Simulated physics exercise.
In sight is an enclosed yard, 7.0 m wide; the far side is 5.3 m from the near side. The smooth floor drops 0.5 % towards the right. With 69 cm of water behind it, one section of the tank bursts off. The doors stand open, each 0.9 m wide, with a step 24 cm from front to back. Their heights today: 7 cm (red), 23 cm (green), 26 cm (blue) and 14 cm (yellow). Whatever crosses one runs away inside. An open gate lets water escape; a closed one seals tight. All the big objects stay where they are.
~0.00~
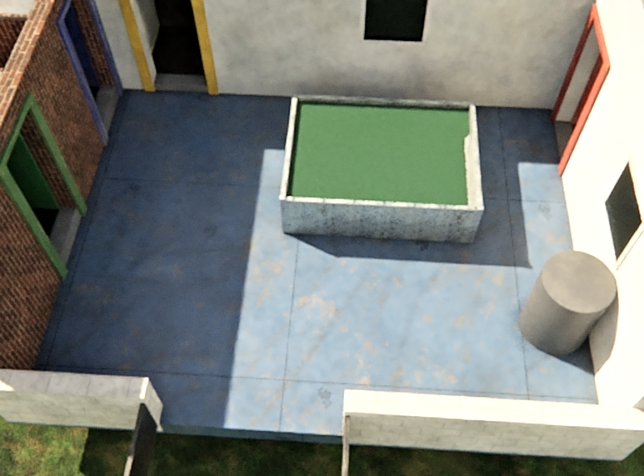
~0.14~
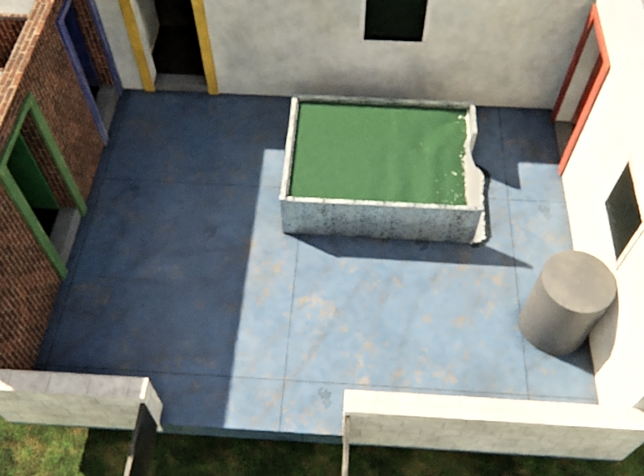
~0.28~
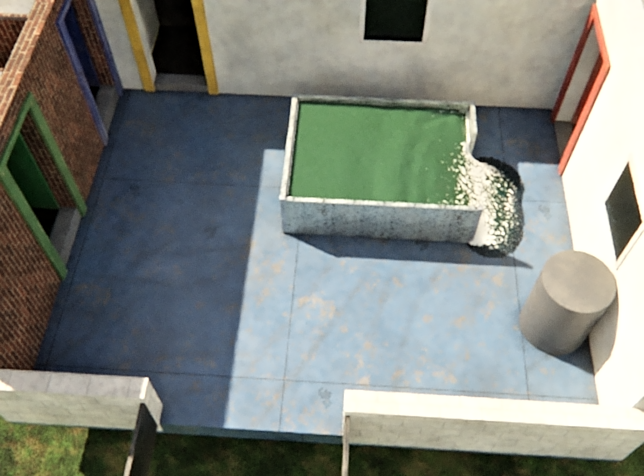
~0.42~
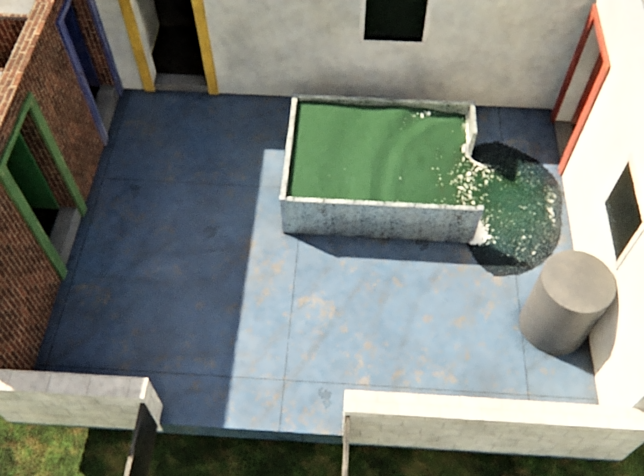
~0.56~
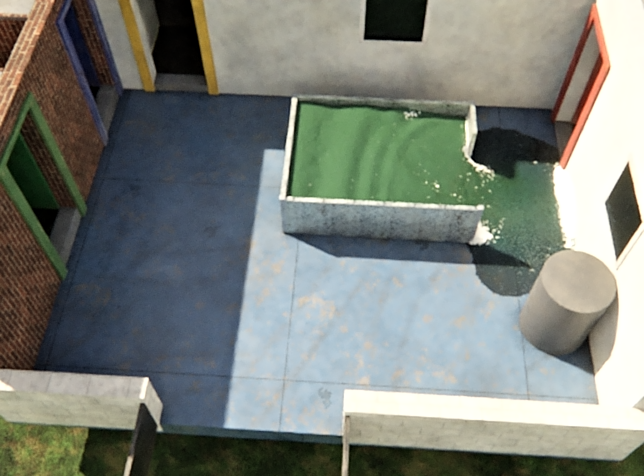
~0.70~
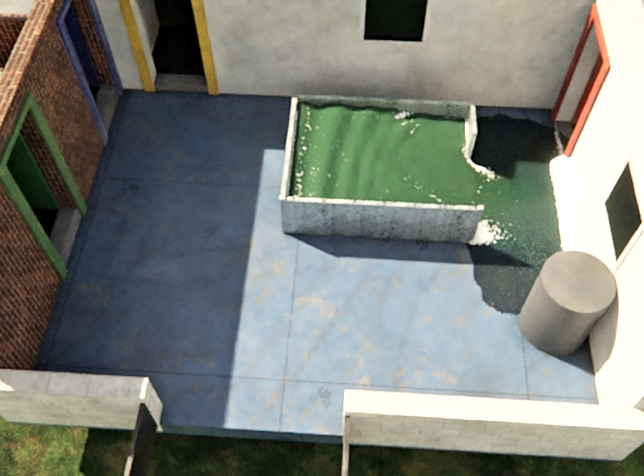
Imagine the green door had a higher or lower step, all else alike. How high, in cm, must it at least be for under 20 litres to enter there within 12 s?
At least 8.5 cm or so.
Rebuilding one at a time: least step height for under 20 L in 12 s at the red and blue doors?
Roughly 24 cm at red and 13.5 cm at blue.
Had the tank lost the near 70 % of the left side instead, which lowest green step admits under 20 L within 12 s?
Then roughly 24 cm.
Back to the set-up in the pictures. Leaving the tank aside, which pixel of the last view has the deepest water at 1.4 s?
Near (572, 298).
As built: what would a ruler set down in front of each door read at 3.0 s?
In cm: Red 18, green 0, blue 0, yellow 0.
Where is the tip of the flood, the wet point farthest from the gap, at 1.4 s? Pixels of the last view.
At about (590, 416).
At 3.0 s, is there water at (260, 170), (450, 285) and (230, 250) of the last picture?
In that order: Not reached, wet, dry.
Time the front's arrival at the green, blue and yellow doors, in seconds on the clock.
Arrival: Green 5.0 s, blue 4.5 s, yellow 3.8 s.
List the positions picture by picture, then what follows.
The tank at (382, 152) is whole and still, 69 cm deep; the green door at (50, 200) is dry, in the first picture.
Water pours out at (468, 193) and has run 0.3 m, to (485, 178); about 6 cm deep outside, 69 cm at the back, in the second picture.
Water pours out at (468, 194) and has run 0.7 m, to (516, 205); about 11 cm deep outside, 69 cm at the back, in the third picture.
The front is at (557, 201), 1.3 m from the gap at (468, 195); 2.2 m2 of floor is wet, 69 cm left at the back, in the fourth picture.
Water pours out at (468, 195) and has run 1.5 m, to (558, 154); about 8 cm deep outside, 69 cm at the back, in the fifth picture.
The front is at (576, 161), 1.7 m from the gap at (468, 194); 3.9 m2 of floor is wet, 65 cm left at the back; 5.6 m in a straight line remain to the green door at (50, 200), in the sixth picture.
After 1.4 s water covers 15 % of the floor, deepest (68 cm) near (572, 298); it has not reached the green door.
After 3.0 s water covers 50 % of the floor, deepest (38 cm) near (543, 111); it has not reached the green door.
After 12.0 s water covers 100 % of the floor, deepest (12 cm) near (531, 296); 8 cm at the green door, 0 litres in over its 23 cm step.
At the green door as built, the water arrived by 5.0 s and peaked near 14 cm at 6.4 s.
With a step of 7 cm, 36 litres would have come in within the 12 s; with 9.5 cm, 14 litres. So under 20 litres takes about 8.5 cm.
